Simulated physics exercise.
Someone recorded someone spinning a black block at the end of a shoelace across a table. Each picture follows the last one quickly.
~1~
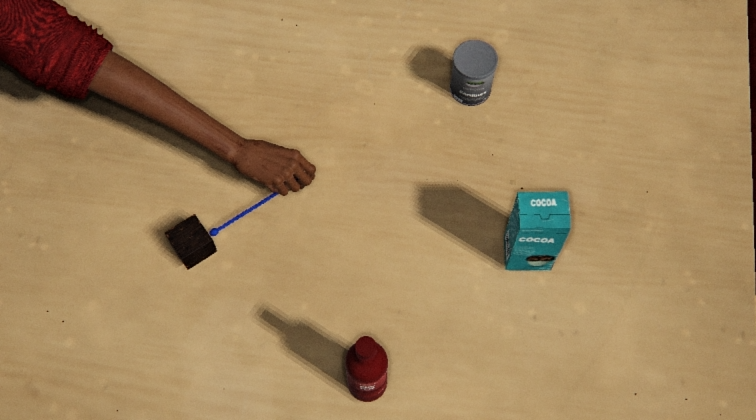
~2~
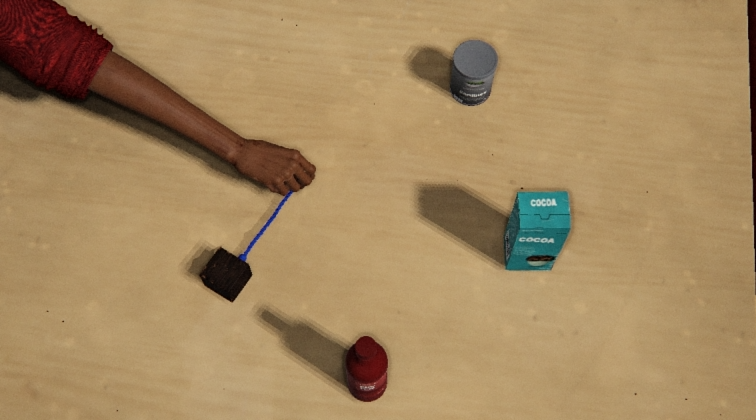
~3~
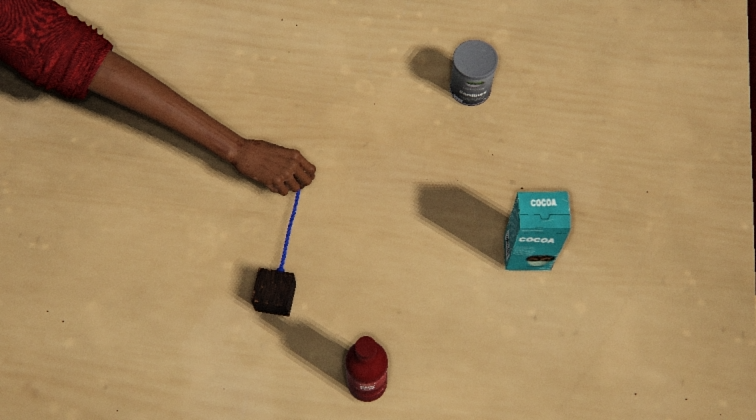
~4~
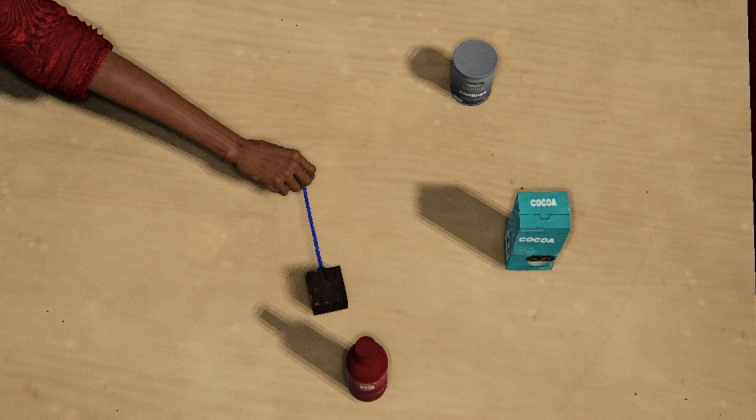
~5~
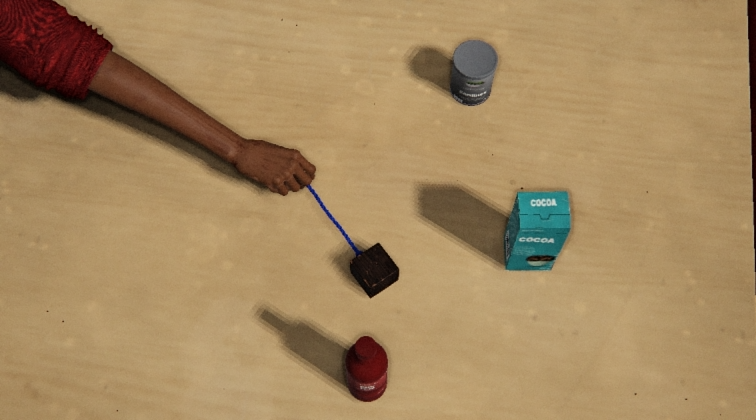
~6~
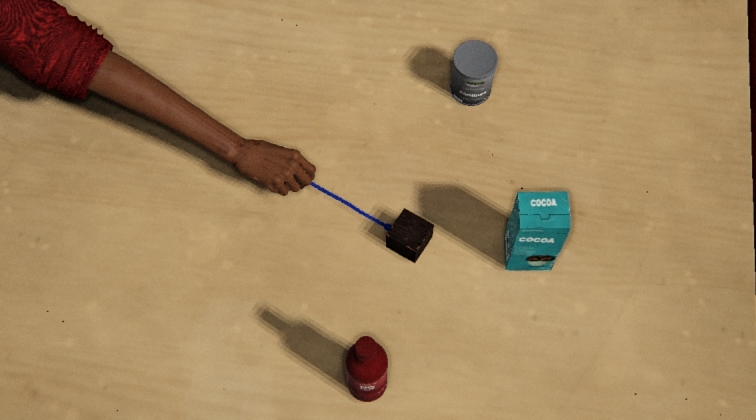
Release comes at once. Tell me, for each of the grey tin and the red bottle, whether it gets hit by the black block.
Grey tin: Hit; red bottle: Not hit.
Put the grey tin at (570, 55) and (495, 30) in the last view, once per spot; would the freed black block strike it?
In the first case it remains clear; in the second case it takes a knock.
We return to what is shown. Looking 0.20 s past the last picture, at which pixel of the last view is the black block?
It is near (485, 109) at that moment.
Then, 0.08 s after the last picture, block near (448, 155).
Then, 0.20 s after the last picture, block near (485, 108); grey tin pushed aside.
At rest, block near (509, 106); grey tin pushed aside. The grey tin is struck and the red bottle remains clear.
